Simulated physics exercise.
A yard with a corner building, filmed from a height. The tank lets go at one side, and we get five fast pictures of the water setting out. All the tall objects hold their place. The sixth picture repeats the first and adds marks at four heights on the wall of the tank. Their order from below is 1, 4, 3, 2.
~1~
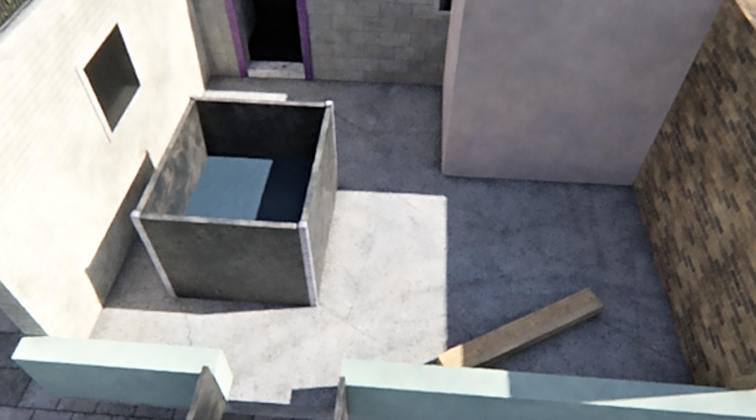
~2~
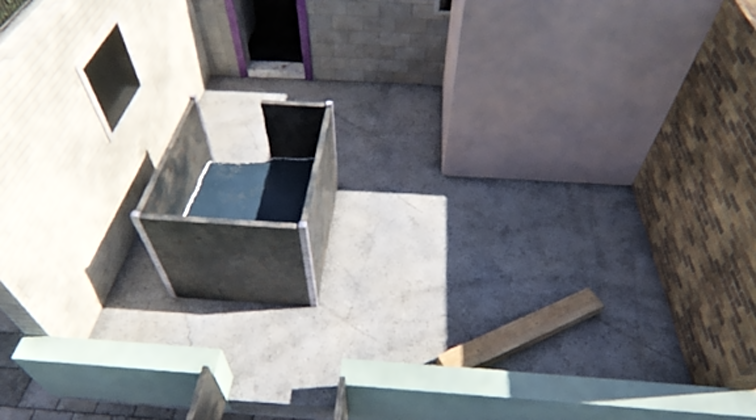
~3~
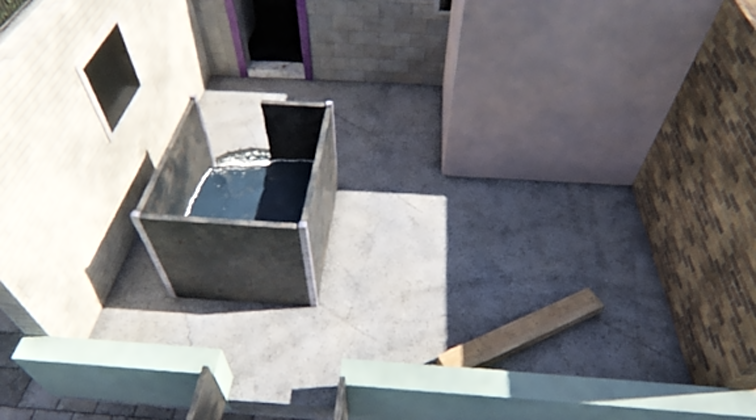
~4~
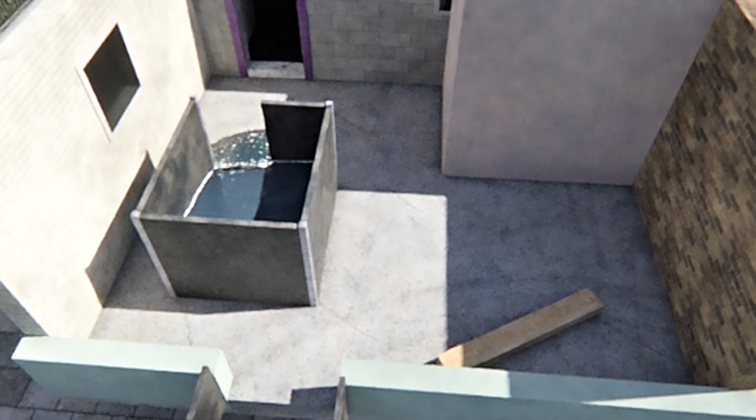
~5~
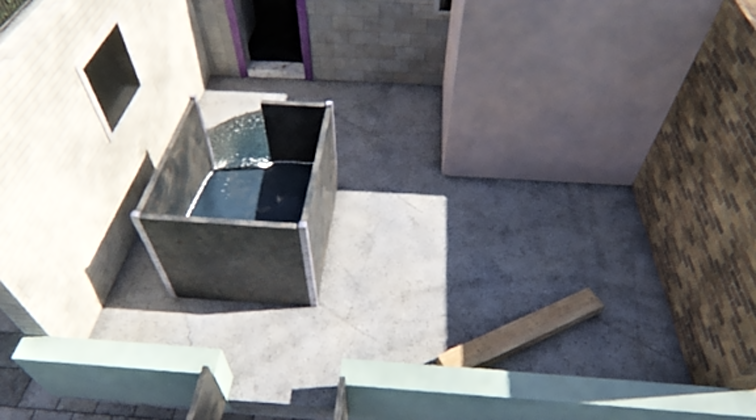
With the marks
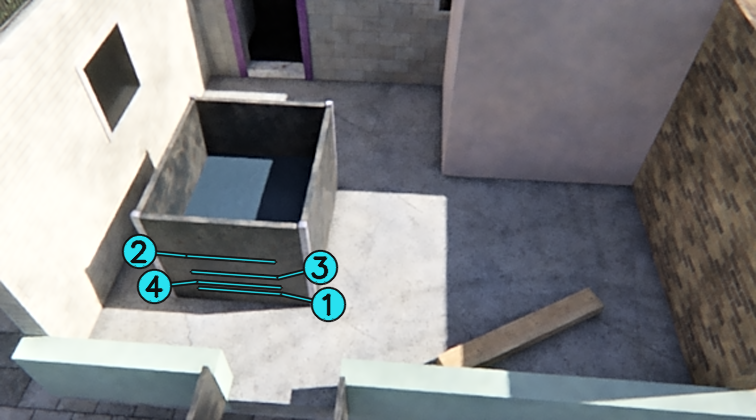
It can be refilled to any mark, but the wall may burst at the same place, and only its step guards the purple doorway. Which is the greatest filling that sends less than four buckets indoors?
Line 4.
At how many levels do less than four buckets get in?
Two of the four.
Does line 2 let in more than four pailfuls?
Yes.
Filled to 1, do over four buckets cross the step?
No.
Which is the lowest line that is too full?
It is 3.
On the marked copy, 1 at (240, 291); 2 at (229, 258); 3 at (235, 274); 4 at (238, 284); from the bottom up 1, 4, 3, 2.
For line 1, nothing gets over.
For line 2, dozens of bucketfuls pour in.
For line 3, about 8 bucketfuls get in.
For line 4, a bucket or two gets in.
